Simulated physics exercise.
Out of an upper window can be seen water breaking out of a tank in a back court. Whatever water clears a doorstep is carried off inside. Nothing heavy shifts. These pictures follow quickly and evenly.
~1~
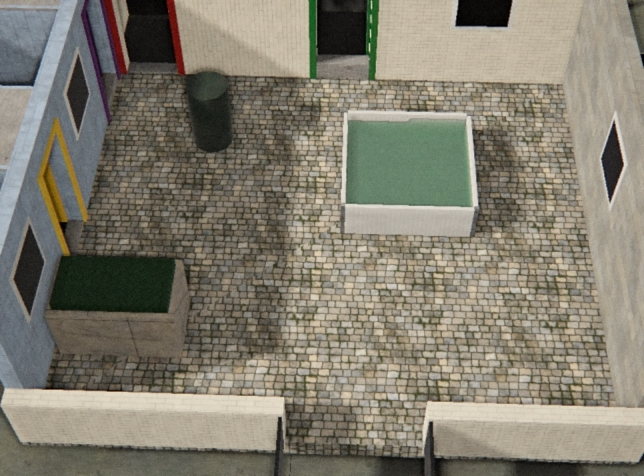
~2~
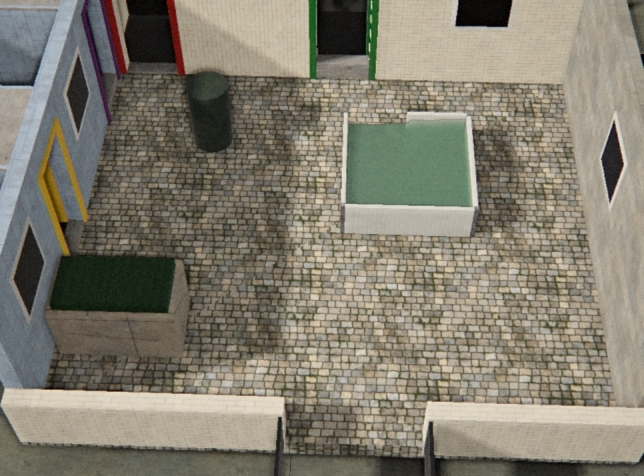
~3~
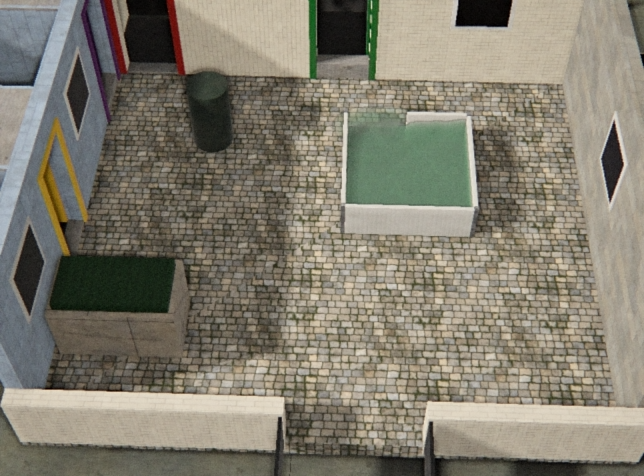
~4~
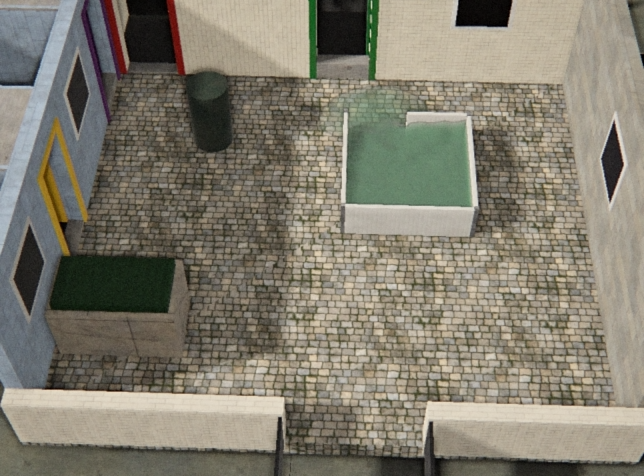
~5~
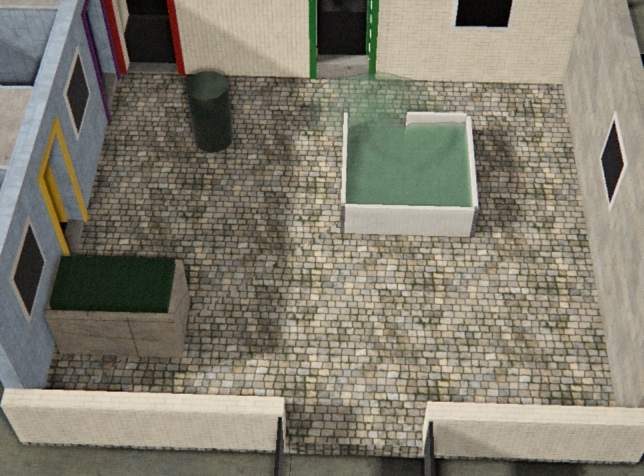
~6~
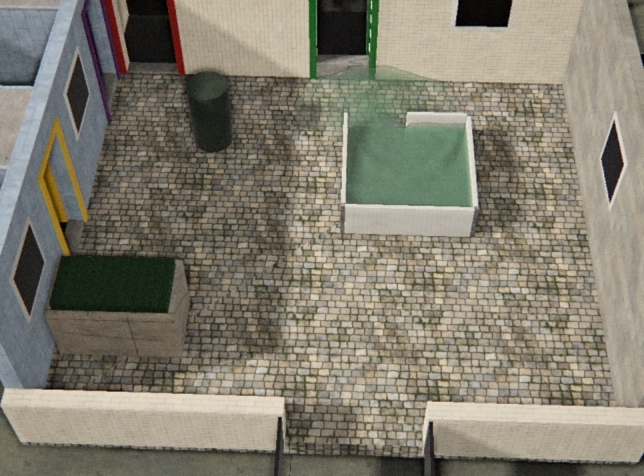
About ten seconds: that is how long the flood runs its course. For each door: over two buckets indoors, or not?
In order: The green door will not top two buckets; the yellow door will not top two buckets; the purple door will not top two buckets; the red door will top two buckets.
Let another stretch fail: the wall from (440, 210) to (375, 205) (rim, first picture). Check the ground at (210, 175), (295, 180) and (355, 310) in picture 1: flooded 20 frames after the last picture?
Point by point: Untouched, untouched and swamped.
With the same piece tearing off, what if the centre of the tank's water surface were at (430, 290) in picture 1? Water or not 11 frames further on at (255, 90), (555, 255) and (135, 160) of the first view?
Points in order: Inundated; not reached; not reached.
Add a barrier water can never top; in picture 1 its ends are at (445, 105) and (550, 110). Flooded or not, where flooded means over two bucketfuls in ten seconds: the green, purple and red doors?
The green one falls short, the purple one falls short and the red one tops the limit.
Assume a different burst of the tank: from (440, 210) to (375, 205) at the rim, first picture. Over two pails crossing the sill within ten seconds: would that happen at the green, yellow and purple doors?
Observed - green keeps within bounds, yellow keeps within bounds, purple keeps within bounds.
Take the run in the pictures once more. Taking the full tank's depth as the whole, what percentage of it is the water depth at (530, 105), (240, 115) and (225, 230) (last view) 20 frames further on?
About 6, 10, 0 %.
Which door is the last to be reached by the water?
It's the yellow door.
A moment on, water covers 10 % of the floor; the green door wet at the sill, nothing in, the yellow door not reached, the purple door not reached, the red door not reached.
Next, water covers 20 % of the floor; the green door under two buckets in, the yellow door not reached, the purple door not reached, the red door wet at the sill, nothing in.
Then, water covers 30 % of the floor; the green door under two buckets in, the yellow door not reached, the purple door wet at the sill, nothing in, the red door under two buckets in.
Later, water covers 60 % of the floor; the green door under two buckets in, the yellow door wet at the sill, nothing in, the purple door under two buckets in, the red door over two buckets in.
In the end, water covers 85 % of the floor; the green door under two buckets in, the yellow door wet at the sill, nothing in, the purple door under two buckets in, the red door far over two buckets in.
